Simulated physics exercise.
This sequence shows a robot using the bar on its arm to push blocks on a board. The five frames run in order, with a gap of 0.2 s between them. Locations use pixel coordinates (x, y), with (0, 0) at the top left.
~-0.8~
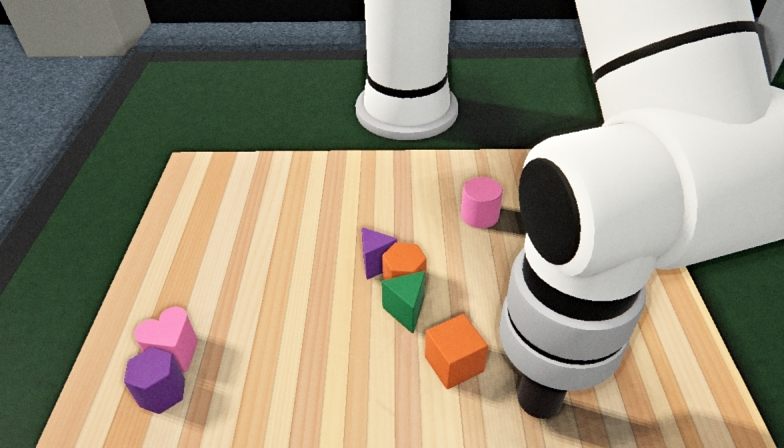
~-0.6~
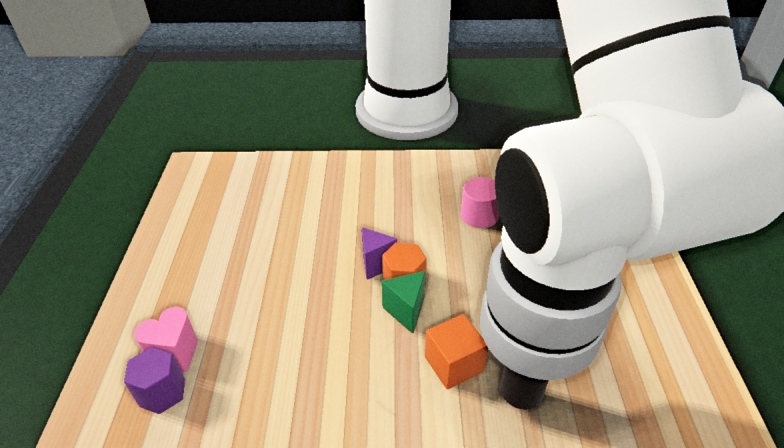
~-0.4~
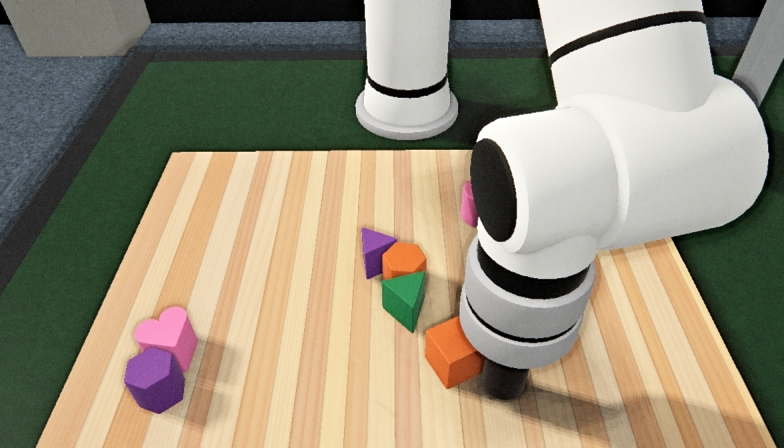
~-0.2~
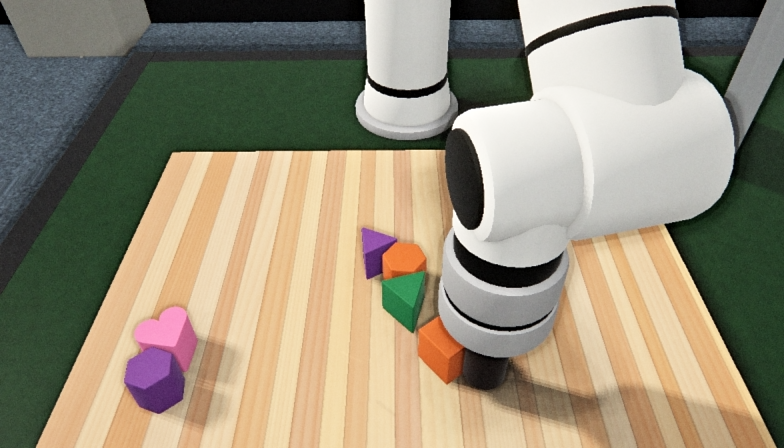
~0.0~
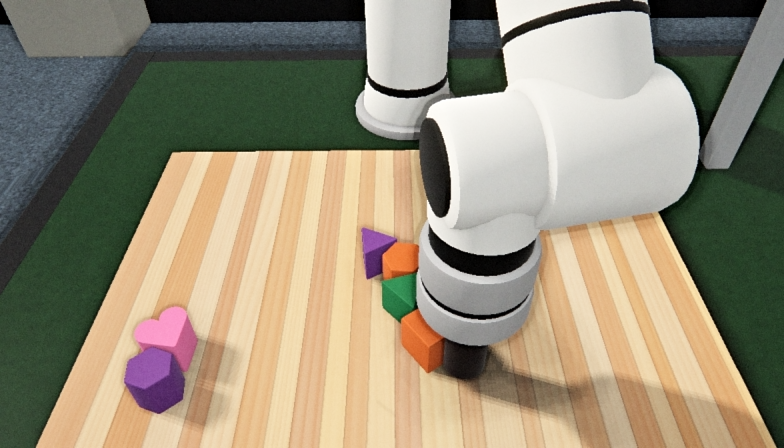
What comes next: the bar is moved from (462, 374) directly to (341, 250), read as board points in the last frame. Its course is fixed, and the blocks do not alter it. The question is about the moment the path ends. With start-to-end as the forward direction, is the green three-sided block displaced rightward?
No, that is not what happens.
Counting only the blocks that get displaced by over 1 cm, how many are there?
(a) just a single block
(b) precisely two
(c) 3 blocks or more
It's c.
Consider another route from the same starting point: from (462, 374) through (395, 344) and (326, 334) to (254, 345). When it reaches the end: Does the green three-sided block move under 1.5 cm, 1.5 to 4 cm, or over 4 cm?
It goes a long way, over 4 cm.
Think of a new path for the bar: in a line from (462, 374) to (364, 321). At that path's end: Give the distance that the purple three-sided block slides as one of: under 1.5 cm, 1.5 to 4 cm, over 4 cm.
Moves under 1.5 cm.
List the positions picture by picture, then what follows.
In the first frame, bar's lower end at (539, 399); purple three-sided block at (375, 239); orange hexagonal block at (405, 256); green three-sided block at (407, 286); orange square at (457, 337).
In the second frame, bar at (521, 391); blocks still.
In the third frame, bar at (503, 382); blocks still.
In the fourth frame, bar at (484, 372); orange square partly hidden.
In the fifth frame, bar at (464, 362); purple three-sided block at (375, 239); orange hexagonal block at (405, 256); green three-sided block at (407, 286); orange square partly hidden.
The first path, step by step. One third of the way, bar at (415, 314); orange hexagonal block at (402, 252), turned 20° clockwise; green three-sided block at (360, 261), turned 60° clockwise; orange square at (377, 290), turned 40° anticlockwise.
Two thirds of the way, bar at (375, 274); purple three-sided block at (373, 231), turned 30° anticlockwise; orange hexagonal block at (404, 241), turned 35° clockwise; green three-sided block at (344, 249), turned 35° clockwise; orange square at (344, 281), turned 80° anticlockwise.
At the end, bar at (340, 238); purple three-sided block at (364, 212), turned 75° clockwise; orange hexagonal block at (404, 240), turned 40° clockwise; green three-sided block at (311, 233), turned 35° anticlockwise; orange square at (343, 281), turned 85° anticlockwise.
